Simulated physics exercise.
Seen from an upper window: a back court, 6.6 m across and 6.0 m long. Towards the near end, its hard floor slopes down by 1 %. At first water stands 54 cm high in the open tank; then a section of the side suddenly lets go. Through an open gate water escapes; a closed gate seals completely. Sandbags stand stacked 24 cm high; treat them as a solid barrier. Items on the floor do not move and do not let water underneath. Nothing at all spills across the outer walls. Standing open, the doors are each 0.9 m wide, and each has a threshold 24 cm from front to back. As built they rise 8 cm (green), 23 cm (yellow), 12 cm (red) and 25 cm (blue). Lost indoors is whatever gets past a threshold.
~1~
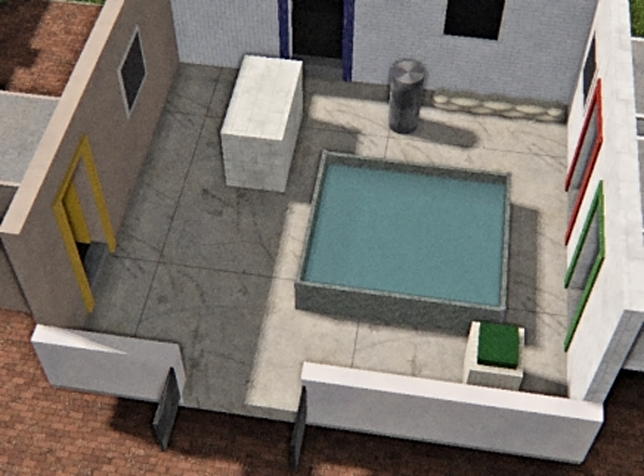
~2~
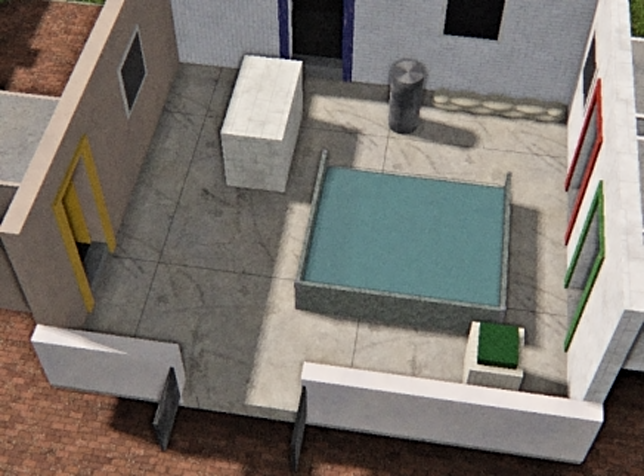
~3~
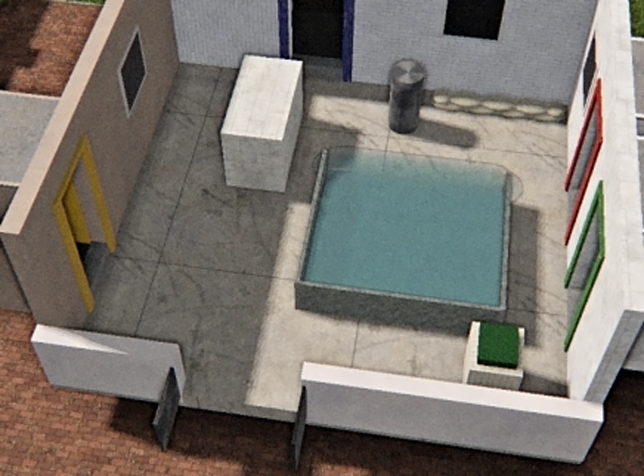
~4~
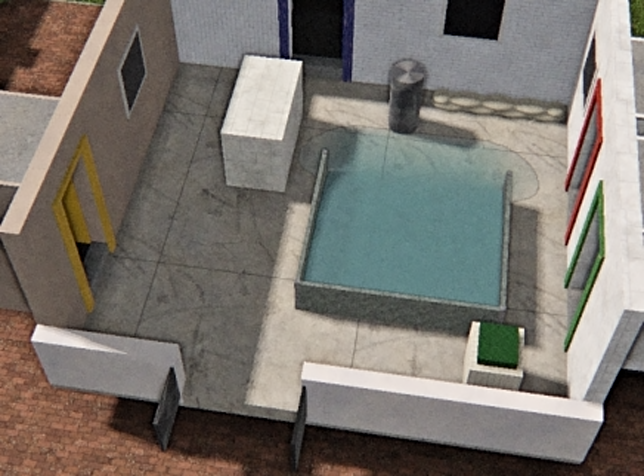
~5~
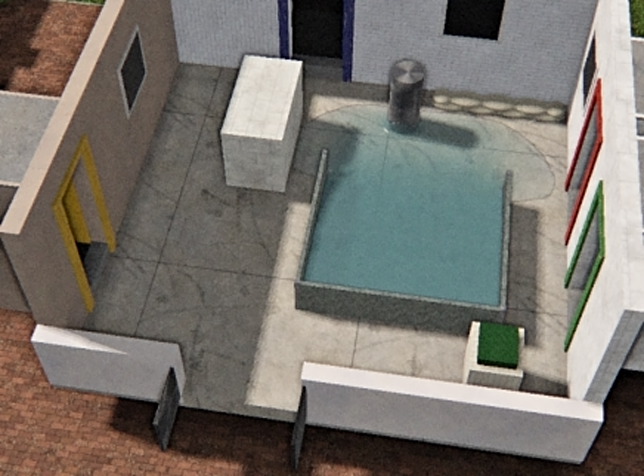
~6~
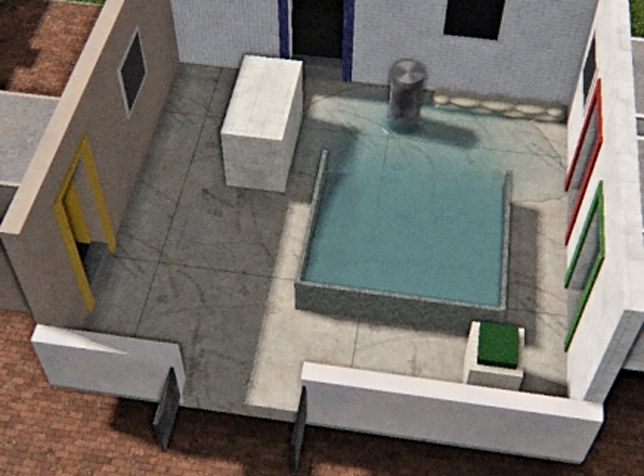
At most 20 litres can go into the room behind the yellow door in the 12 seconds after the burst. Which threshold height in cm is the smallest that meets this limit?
A height of roughly 7.5 cm.
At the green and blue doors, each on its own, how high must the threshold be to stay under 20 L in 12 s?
Close to 9.0 cm (green) and close to 23 cm (blue).
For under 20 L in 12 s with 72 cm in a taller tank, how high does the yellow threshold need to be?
Then a height close to 12.0 cm.
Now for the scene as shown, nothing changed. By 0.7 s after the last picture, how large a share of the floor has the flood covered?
Some 25 in a hundred.
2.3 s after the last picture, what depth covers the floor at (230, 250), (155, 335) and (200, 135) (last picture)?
Close to 0, 0 and 1 cm, one after the other.
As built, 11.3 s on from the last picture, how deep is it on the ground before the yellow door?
About 8.5 centimetres.
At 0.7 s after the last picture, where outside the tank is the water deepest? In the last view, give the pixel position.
Look close to (450, 117).
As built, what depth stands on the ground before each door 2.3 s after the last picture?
Green door 1 cm, yellow door 0 cm, red door 11 cm, blue door 23 cm.
Then, 0.7 s after the last picture water covers 25 % of the floor, deepest (38 cm) near (450, 117); it has not reached the yellow door.
Then, 2.3 s after the last picture water covers 45 % of the floor, deepest (36 cm) near (561, 130); it has not reached the yellow door.
Then, 11.3 s after the last picture water covers 95 % of the floor, deepest (12 cm) near (537, 185); 9 cm at the yellow door, 0 litres in over its 23 cm threshold.
At the yellow door as built, the water peaked near 12 cm, 9.1 s after the last picture.
Run again over the same 12 s with other heights there, 24 litres in over 7 cm, 8 litres over 9.5 cm. The limit of 20 litres is kept from about 7.5 cm up.
